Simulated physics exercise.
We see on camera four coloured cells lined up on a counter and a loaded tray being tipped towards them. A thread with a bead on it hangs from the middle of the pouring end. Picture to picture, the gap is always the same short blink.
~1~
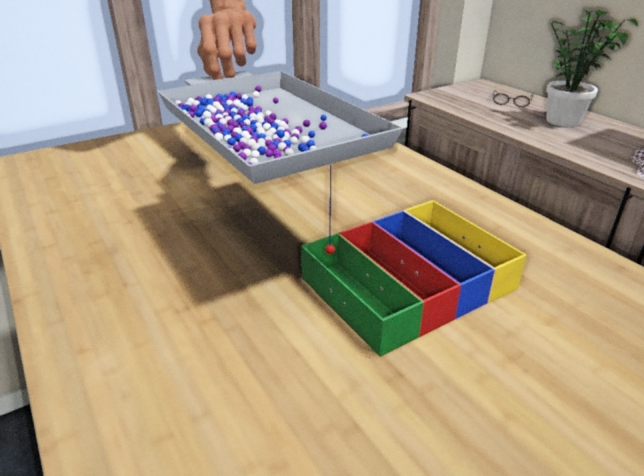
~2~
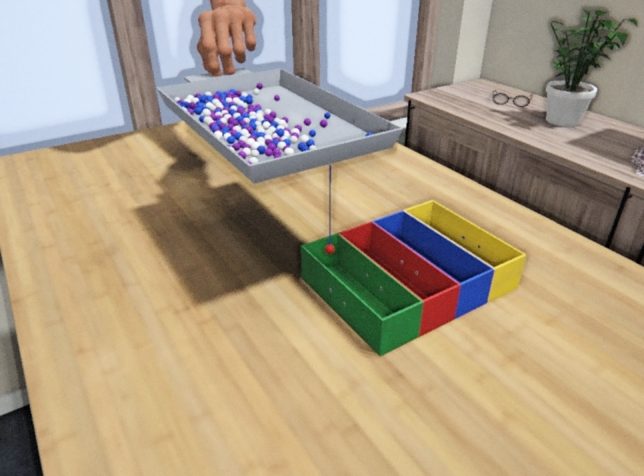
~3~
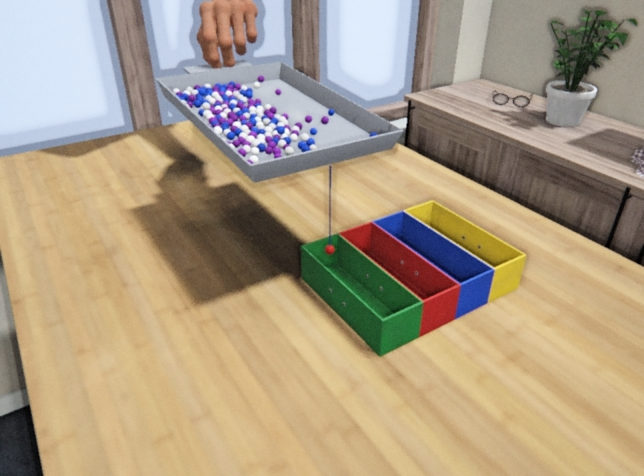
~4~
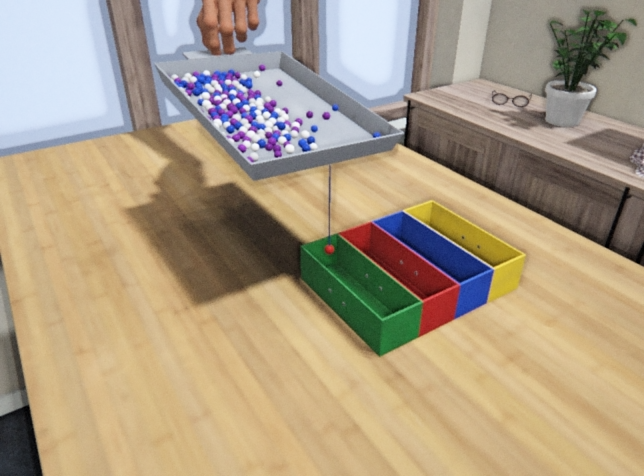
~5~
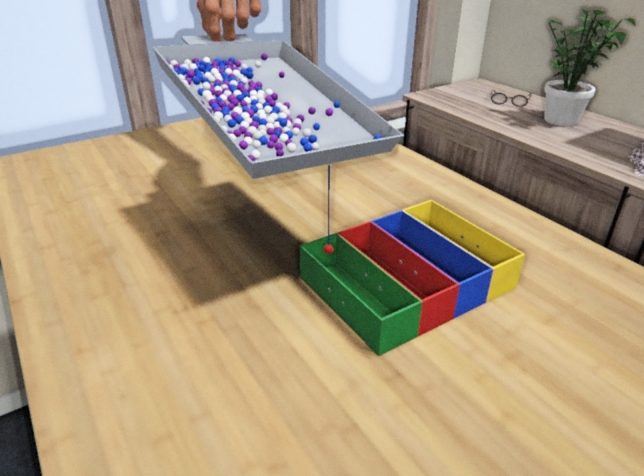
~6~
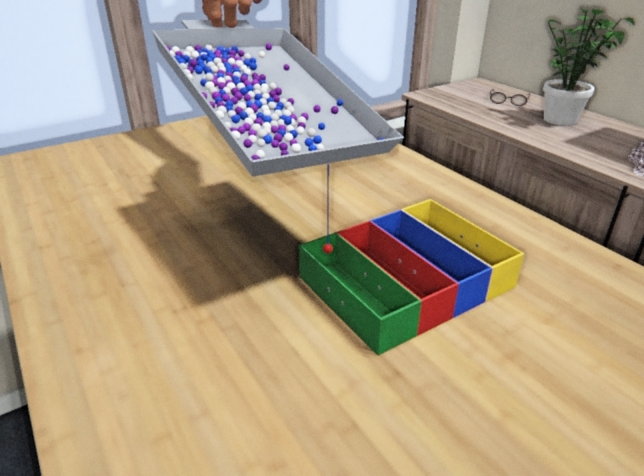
On a pale wooden tabletop, seen from above at an angle, a low cabinet with glasses and a potted plant stands behind at right. A hand holds a grey tray of white, blue and purple beads, a red bead hanging on a thread beneath, beside green, red, blue and yellow cells. The tray's far side gradually lifts, tilting it more steeply, and the beads shift slightly.
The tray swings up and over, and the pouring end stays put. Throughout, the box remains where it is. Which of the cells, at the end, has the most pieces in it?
The red cell has the most pieces in it.
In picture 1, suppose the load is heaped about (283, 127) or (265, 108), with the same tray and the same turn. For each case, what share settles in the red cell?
About 60 % and 60 %.
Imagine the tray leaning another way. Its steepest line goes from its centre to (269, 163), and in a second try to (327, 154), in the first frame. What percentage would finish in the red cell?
For the first it's near 0 %, for the second near 30 %.
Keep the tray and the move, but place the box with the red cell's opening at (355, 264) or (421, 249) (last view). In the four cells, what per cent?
Roughly 100 %, then roughly 90 %.
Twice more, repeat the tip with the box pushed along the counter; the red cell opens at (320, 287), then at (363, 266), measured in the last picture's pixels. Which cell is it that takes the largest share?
So the first one goes to yellow and the second to the cell in blue.
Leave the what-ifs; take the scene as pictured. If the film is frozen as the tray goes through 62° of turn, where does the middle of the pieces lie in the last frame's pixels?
I'd put the middle close to (360, 144).
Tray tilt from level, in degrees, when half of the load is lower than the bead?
About 90 degrees.
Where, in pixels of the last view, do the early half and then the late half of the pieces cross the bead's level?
I'd say close to (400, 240) at first and close to (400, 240) later on.
Shortly afterwards, tray tipped steeply; the bulk on the tray; a little in the red cell; a little in the blue cell; only a few in the green cell; a little falling or outside the box.
Next, tray tipped past a quarter turn; only a few on the tray; near half in the red cell; near a quarter in the blue cell; a little in the green cell; only a few in the yellow cell; a little falling or outside the box.
Some moments later, tray tipped past a quarter turn; near half in the red cell; near a quarter in the blue cell; a little in the green cell; only a few in the yellow cell; a little falling or outside the box.
In the end, tray tipped past a quarter turn; near half in the red cell; near a quarter in the blue cell; a little in the green cell; only a few in the yellow cell; a little outside the box.
